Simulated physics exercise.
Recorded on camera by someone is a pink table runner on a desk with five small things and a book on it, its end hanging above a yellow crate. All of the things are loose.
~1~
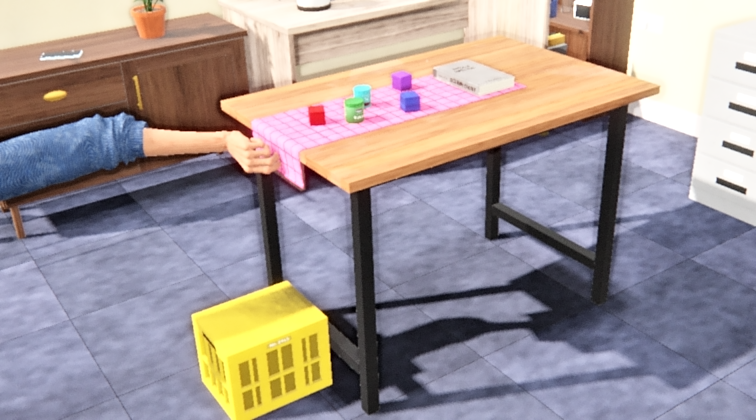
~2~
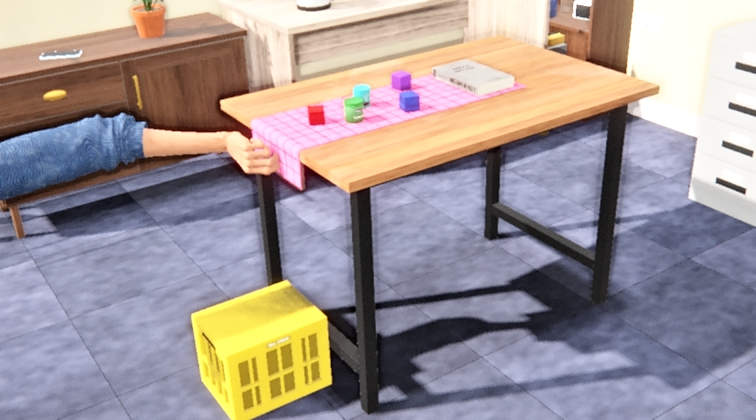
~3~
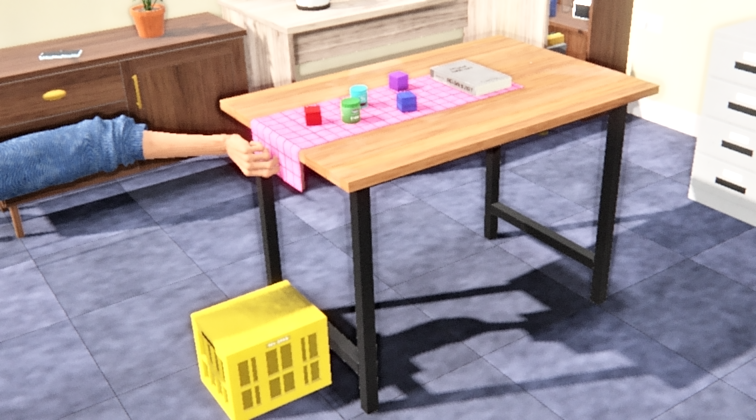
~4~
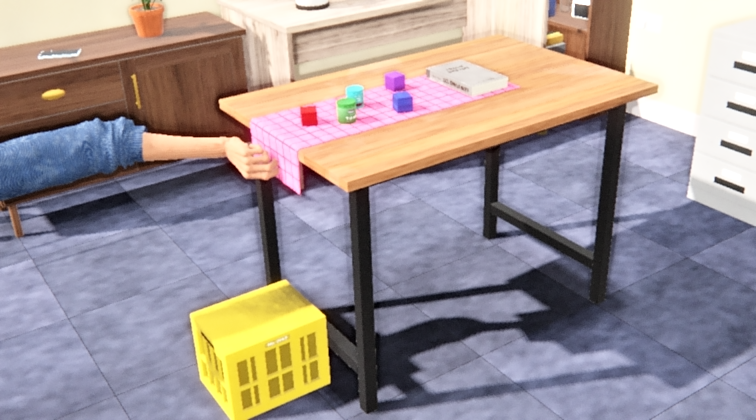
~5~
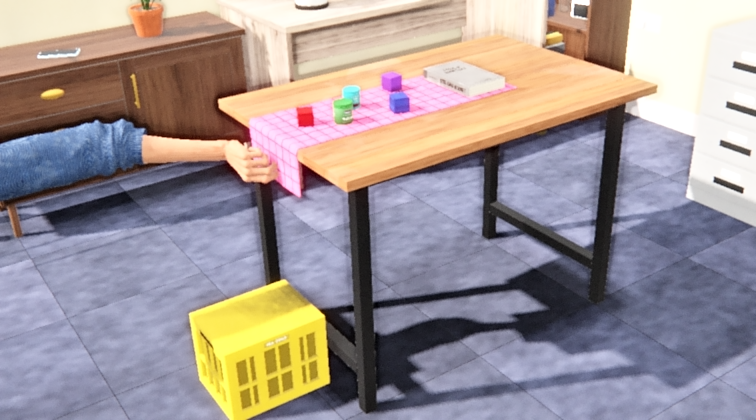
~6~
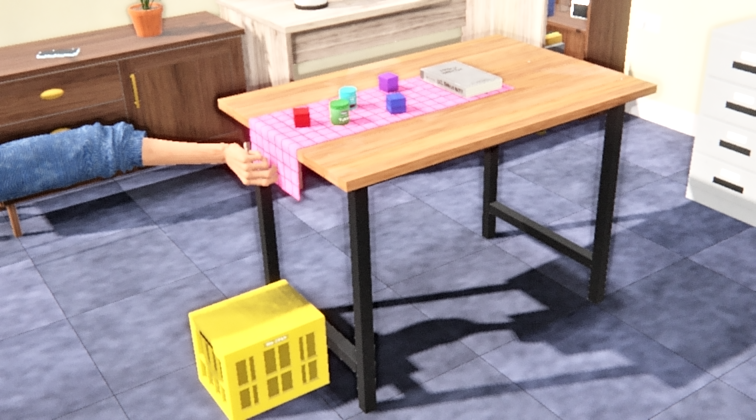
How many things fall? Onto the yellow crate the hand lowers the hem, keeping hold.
Four.
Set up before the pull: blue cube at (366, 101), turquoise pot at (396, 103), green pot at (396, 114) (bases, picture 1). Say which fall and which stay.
Blue cube - leaves the top. Turquoise pot - leaves the top. Green pot - leaves the top.
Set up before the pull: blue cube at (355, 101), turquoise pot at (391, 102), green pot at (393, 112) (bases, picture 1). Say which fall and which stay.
In the end the blue cube is no longer on top, the turquoise pot is no longer on top, and the green pot is no longer on top.
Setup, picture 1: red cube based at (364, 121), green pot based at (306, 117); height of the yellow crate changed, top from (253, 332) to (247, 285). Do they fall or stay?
The red cube is lost, the green pot is lost.
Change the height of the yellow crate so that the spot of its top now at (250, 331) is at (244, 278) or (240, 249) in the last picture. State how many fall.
That would make 2 and 1.
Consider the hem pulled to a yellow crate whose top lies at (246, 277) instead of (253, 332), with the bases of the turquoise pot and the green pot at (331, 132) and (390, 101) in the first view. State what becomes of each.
As for the turquoise pot, it leaves the top; as for the green pot, it stays in place.
Soon after, hem near (278, 216); red cube gone.
After that, hem near (280, 252); red cube and green pot gone.
And then, hem near (283, 295); red cube, green pot, turquoise pot and blue cube gone.
In the end, hem on the crate; red cube, green pot, turquoise pot and blue cube gone. The count of fallen things is four.
